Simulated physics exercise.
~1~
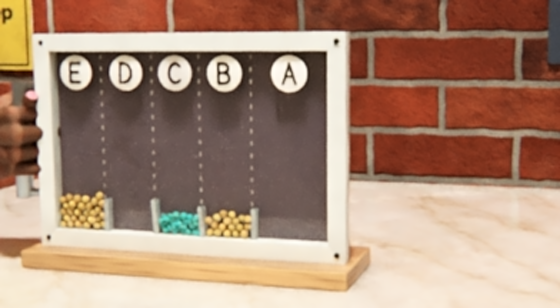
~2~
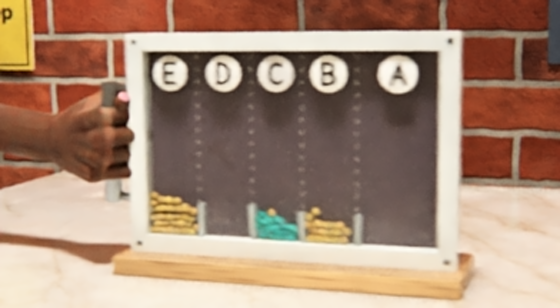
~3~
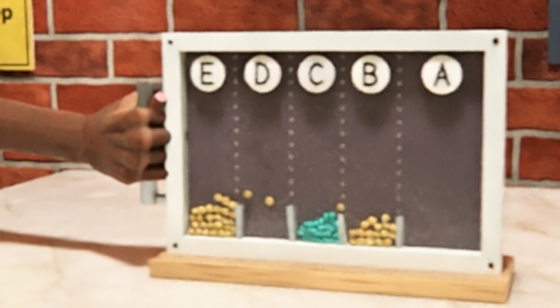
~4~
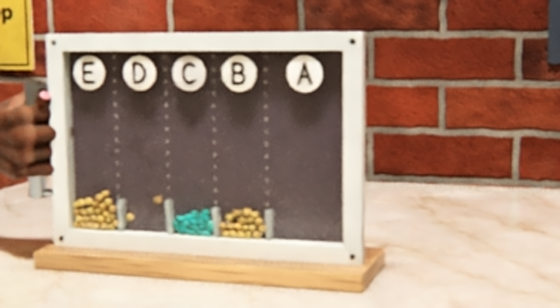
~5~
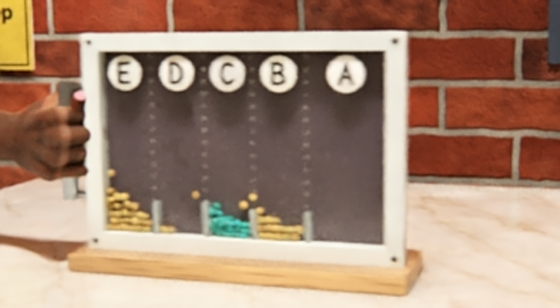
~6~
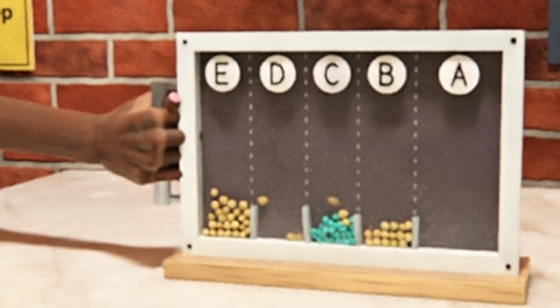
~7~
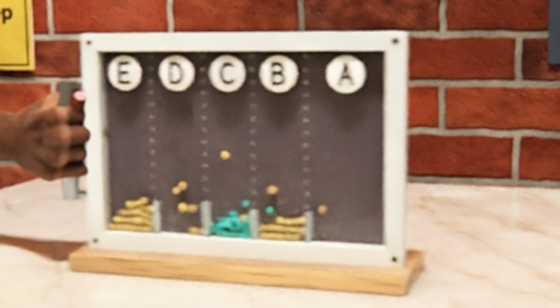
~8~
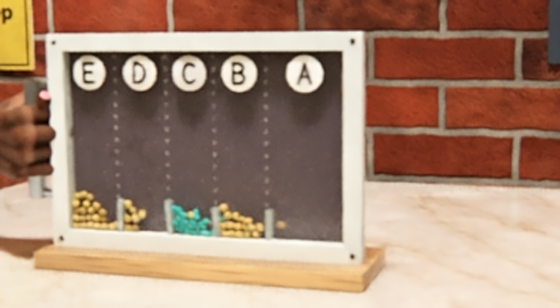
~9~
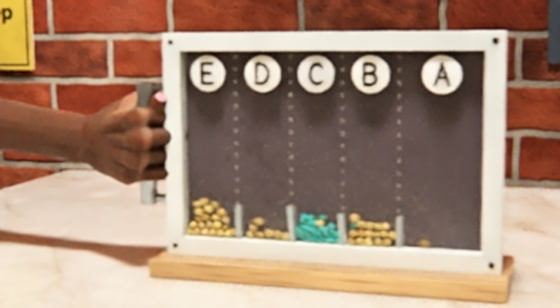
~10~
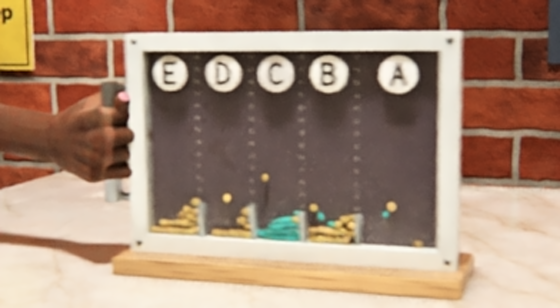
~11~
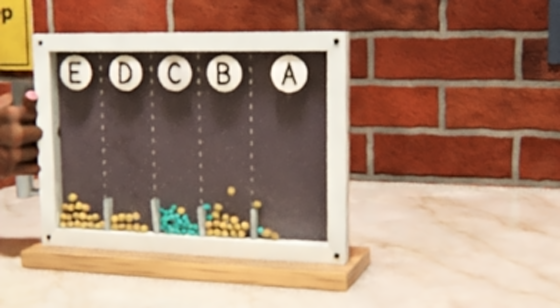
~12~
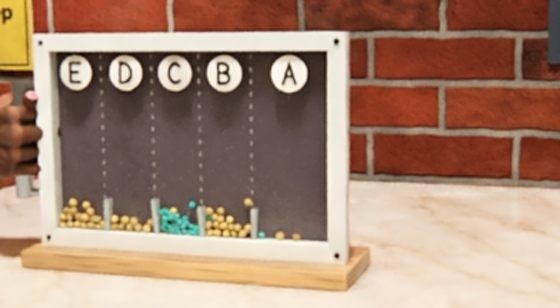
At the start, a hand at the left edge holds an upright, white-framed tray on a wooden base, with tan beads in strips E and B, turquoise ones in C, and D and A empty. The hand slides the tray right along the counter, then back left. On the second trip right and back, beads hop over the low dividers, landing in D and a few in A. A third trip scatters more of them before the tray returns to where it began. It ends still, with C fullest, E and B holding many, D fewer, and A just a few.
